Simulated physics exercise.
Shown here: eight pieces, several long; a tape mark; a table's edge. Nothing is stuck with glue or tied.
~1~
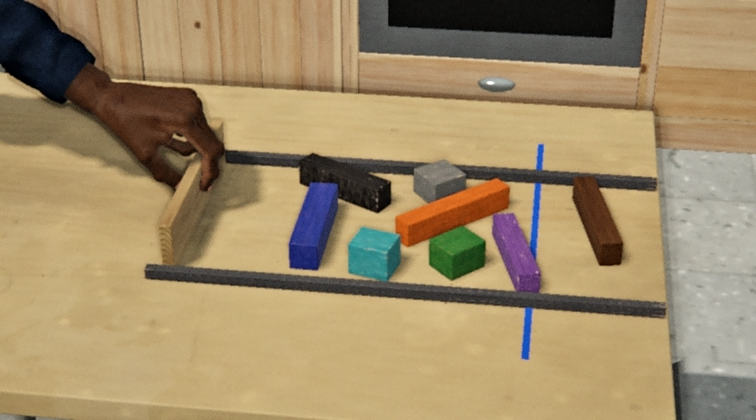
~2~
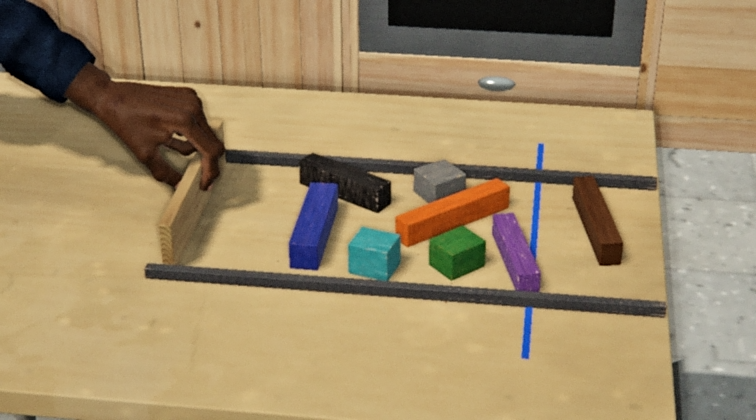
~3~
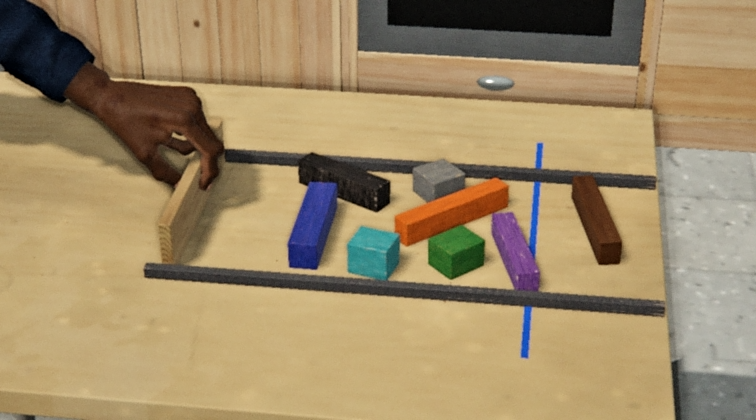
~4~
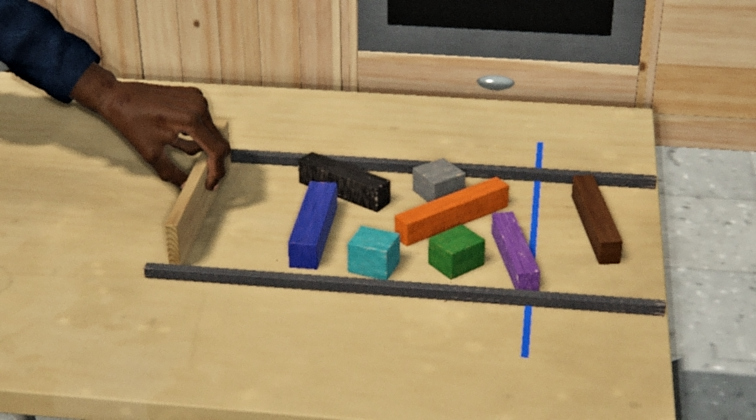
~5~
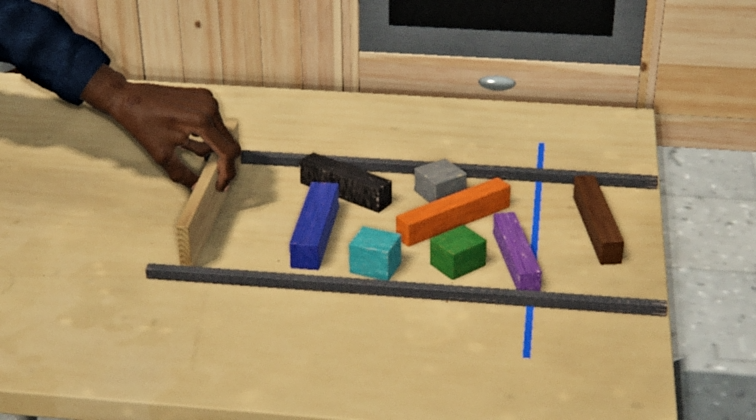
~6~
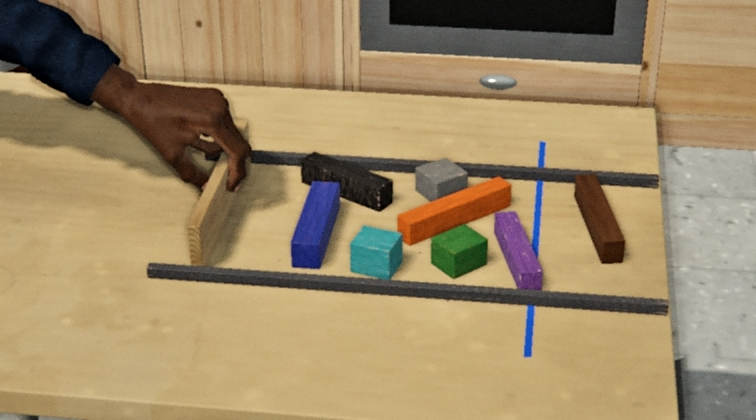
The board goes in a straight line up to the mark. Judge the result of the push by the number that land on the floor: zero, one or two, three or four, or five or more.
The number that land on the floor is zero.
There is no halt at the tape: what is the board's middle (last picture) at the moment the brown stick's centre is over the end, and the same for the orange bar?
For the brown stick, about (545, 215); for the orange bar, about (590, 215).
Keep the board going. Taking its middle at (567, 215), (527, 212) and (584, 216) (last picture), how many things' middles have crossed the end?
3, 0, 3.
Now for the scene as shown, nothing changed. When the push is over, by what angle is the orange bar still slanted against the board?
About 15 degrees.
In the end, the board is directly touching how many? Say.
The answer is 2.
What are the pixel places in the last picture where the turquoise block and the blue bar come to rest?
They end up close to (586, 274) and (550, 240).
A little later, none off yet; brown stick at rest near (599, 218); purple bar at rest near (518, 251); green block at rest near (459, 251).
Next, none off yet; brown stick at rest near (599, 218); purple bar shifted a little near (536, 250); green block shifted about its own width near (500, 254).
Later still, none off yet; brown stick shifted a little near (615, 217); purple bar shifted about its own width near (609, 257); green block shifted well along near (589, 270).
When it is over, the number that fall off is zero.
